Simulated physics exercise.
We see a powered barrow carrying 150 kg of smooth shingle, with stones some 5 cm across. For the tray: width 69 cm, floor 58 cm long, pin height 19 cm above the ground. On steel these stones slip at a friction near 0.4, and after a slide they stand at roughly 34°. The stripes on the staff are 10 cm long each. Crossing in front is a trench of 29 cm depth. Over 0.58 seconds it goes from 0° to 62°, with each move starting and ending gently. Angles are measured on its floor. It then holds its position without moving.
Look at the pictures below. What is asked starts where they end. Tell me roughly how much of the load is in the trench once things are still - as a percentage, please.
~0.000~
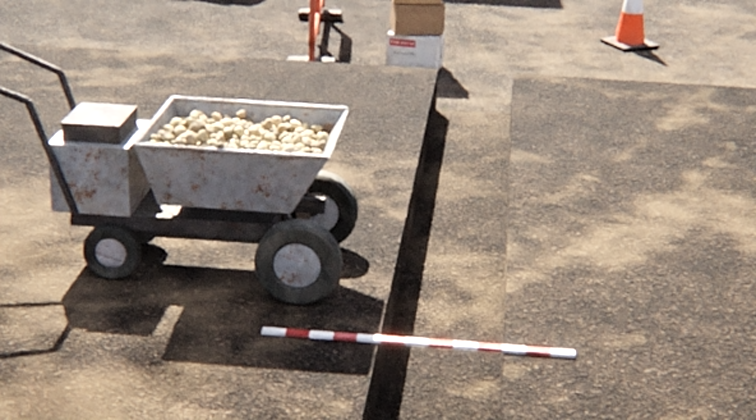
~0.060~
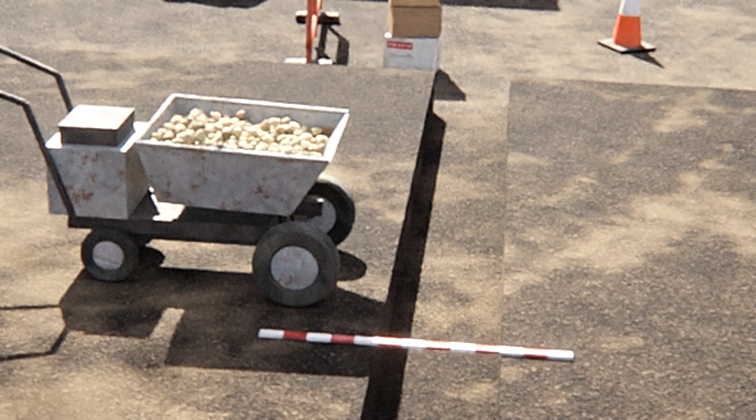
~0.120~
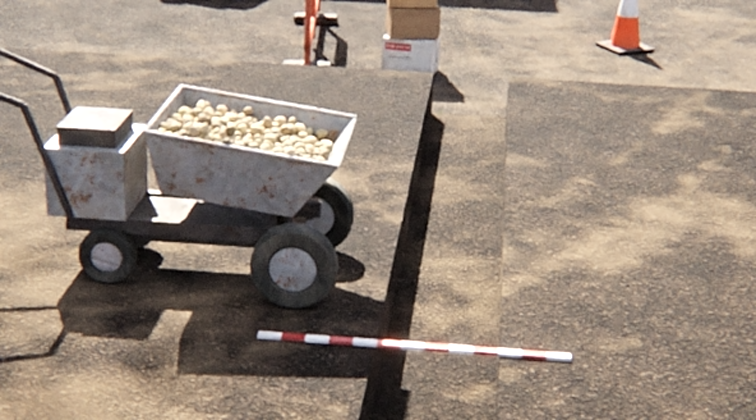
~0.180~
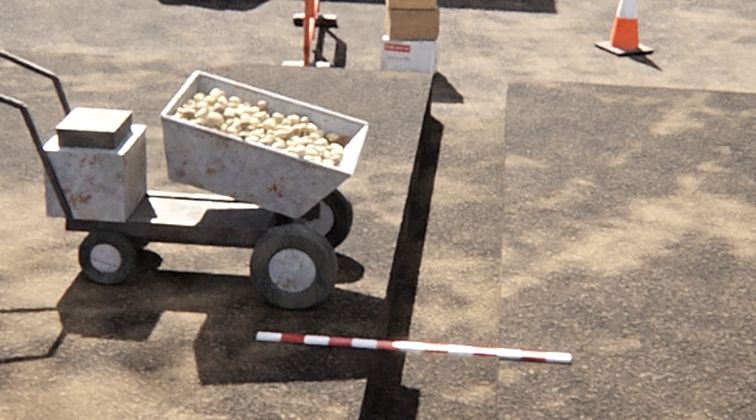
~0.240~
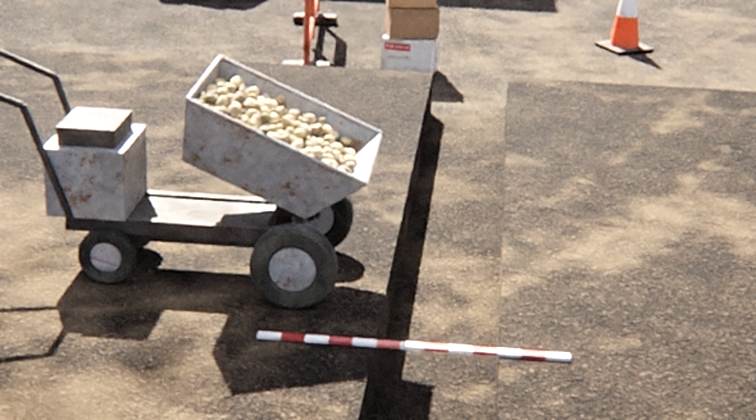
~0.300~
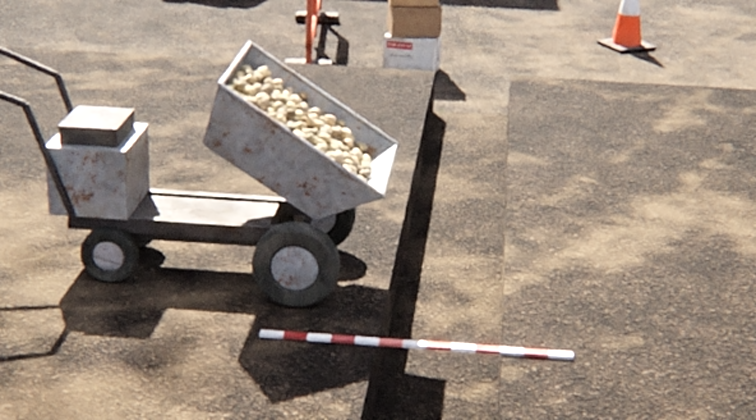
I would put it at 57 %.
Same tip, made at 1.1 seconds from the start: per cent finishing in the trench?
Probably about 70 in a hundred.
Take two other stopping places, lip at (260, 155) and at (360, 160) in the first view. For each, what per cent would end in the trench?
About 70 per cent first, then about 35 per cent.
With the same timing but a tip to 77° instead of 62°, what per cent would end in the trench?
In that case some 75 per cent.
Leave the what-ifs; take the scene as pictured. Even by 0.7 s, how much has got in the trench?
About 15%.
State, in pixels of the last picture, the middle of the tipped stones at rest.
Their middle ends up near (477, 334).
After 0.4 s the floor is at 52°; 100 % in the tray; the foremost stones are at (389, 207).
After 0.7 s the floor is at 62°; 85 % in the tray, 15 % in the trench; the foremost stones are at (483, 255).
After 1.0 s the floor is at 62°; 37 % in the tray, 41 % in the trench, 22 % past the trench; the foremost stones are at (626, 289).
After 3.0 s the floor is at 62°; 21 % in the tray, 57 % in the trench, 22 % past the trench; the foremost stones are past the picture's edge.
